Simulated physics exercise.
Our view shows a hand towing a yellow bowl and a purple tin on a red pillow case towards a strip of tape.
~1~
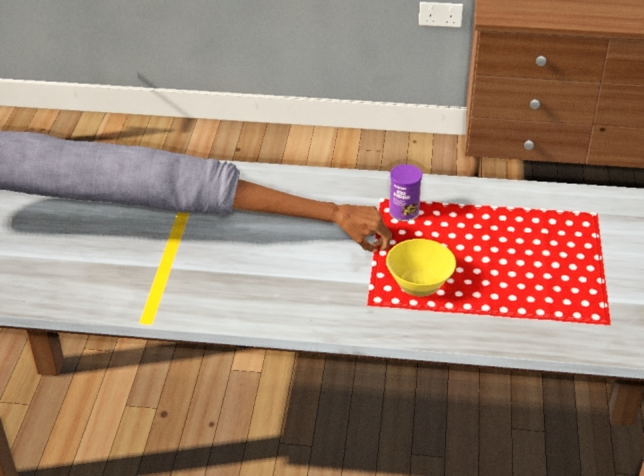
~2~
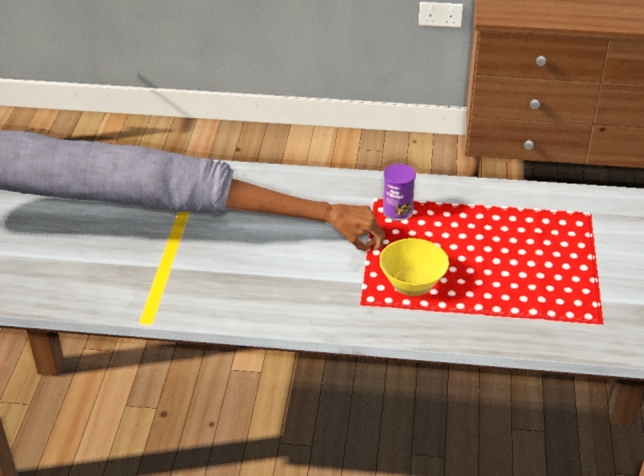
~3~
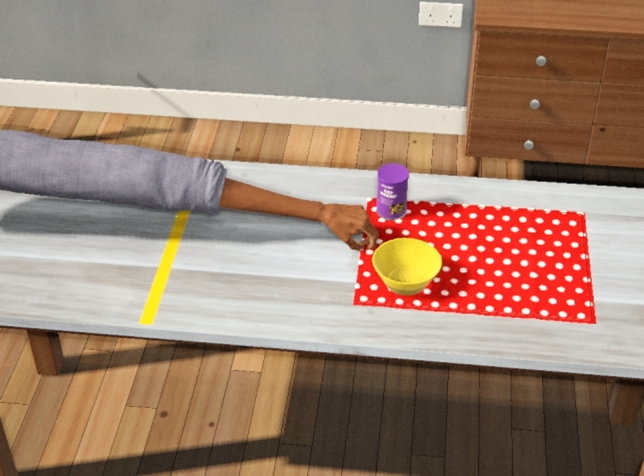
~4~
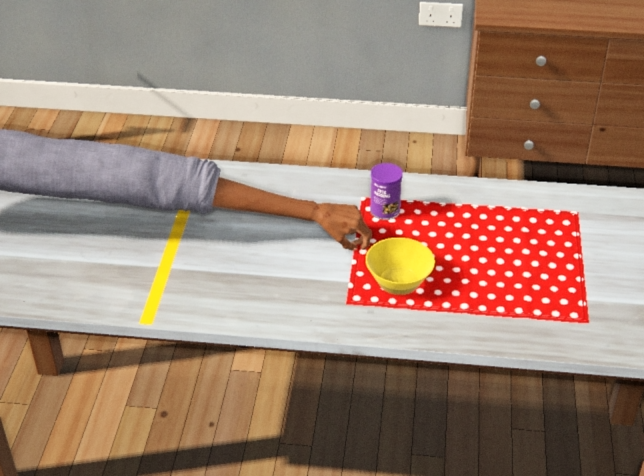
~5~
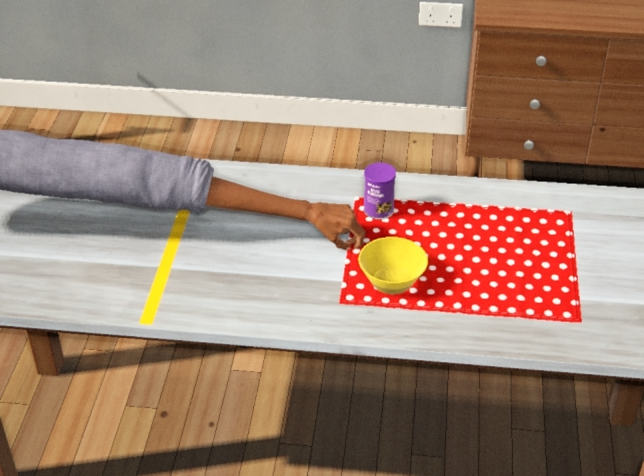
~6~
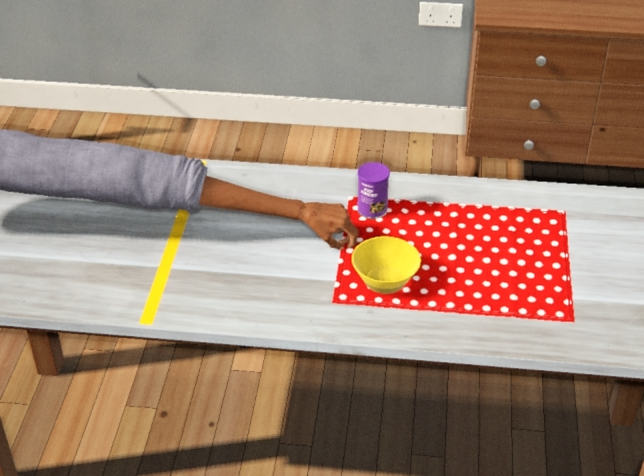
A hand slowly pulls a red spotted cloth carrying a yellow bowl and purple tin left.
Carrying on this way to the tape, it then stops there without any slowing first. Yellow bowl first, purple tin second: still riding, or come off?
Yellow bowl - still riding; purple tin - still riding.
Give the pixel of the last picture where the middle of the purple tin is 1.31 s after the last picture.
Its middle sits close to (213, 180).
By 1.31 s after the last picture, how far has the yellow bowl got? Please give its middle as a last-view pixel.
At that time it is around pixel (214, 257).
Then, 1.20 s after the last picture, hem short of the tape; yellow bowl on the cloth near (223, 258); purple tin on the cloth near (221, 181).
Then, 1.31 s after the last picture, hem at the tape; yellow bowl on the cloth near (214, 257); purple tin on the cloth near (213, 180).
At rest, hem at the tape; yellow bowl on the cloth near (214, 257); purple tin on the cloth near (213, 180). The yellow bowl keeps its seat and the purple tin stays on the cloth.
